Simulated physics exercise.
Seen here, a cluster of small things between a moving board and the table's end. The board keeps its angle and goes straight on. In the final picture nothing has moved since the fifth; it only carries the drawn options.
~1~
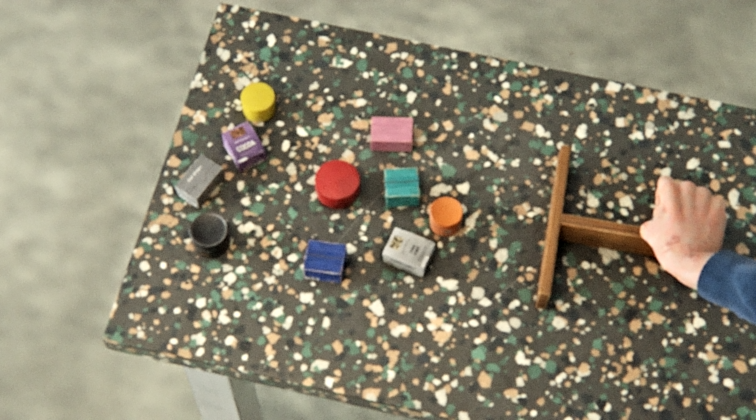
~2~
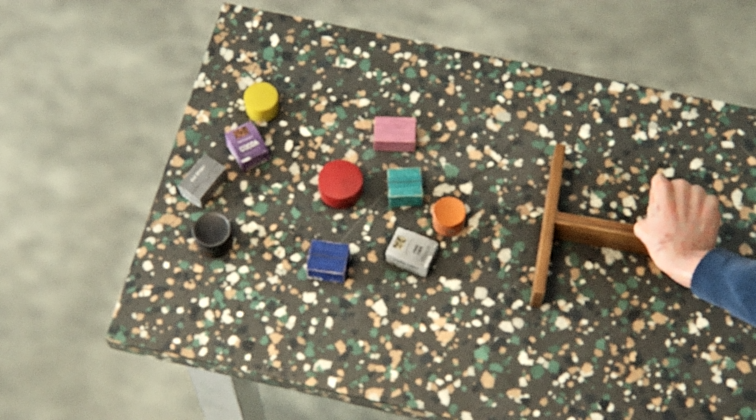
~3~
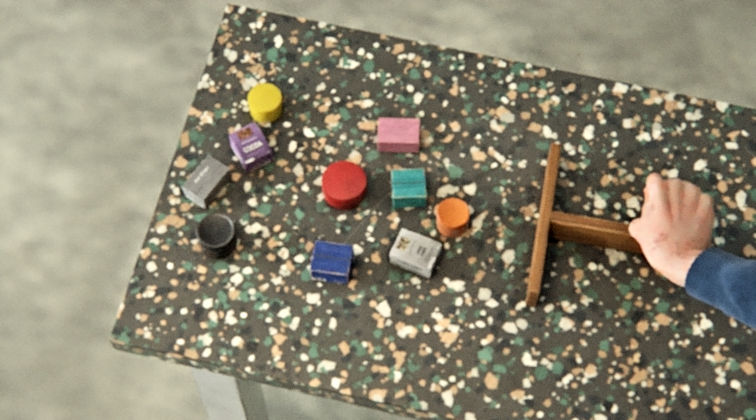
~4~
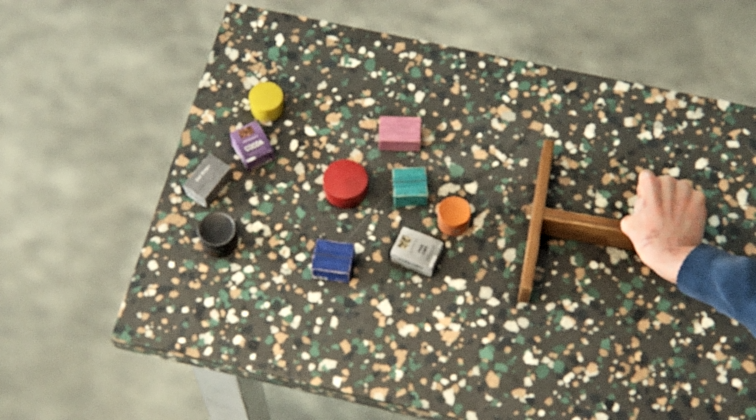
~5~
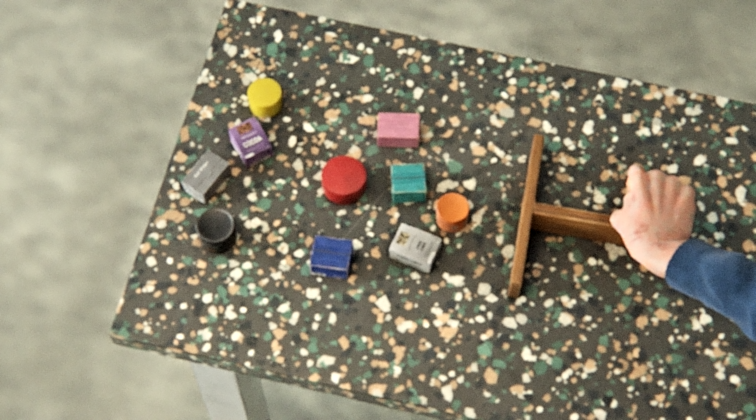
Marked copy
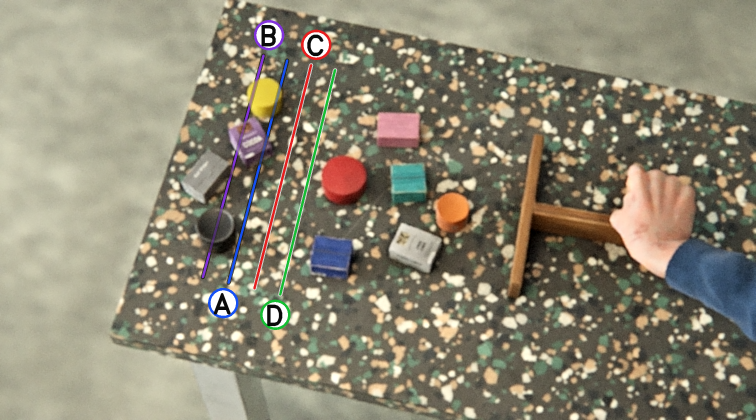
The video shows a speckled tabletop with small colourful blocks, boxes and round containers clustered on the left, while a hand on the right moves a wooden T-shaped board slightly leftward towards them, without touching the objects.
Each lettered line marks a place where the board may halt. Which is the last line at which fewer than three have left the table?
B is the last line within the limit.
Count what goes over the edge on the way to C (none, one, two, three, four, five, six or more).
In all, none.
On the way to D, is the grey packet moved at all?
By then, no.
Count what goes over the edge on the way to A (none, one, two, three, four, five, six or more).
In all, none.
On the marked copy, A at (259, 167); B at (235, 161); C at (284, 172); D at (309, 177).
Following B. Soon after the start, board (420, 184); white packet (382, 246); turquoise box (401, 175).
Later, board (316, 161); purple packet (247, 139); red tin (261, 173).
In the end, board (236, 144); yellow pot over the edge; grey packet over the edge; two fallen.
As for the rest, A is within the limit but short; C is within the limit but short; D is within the limit but short.
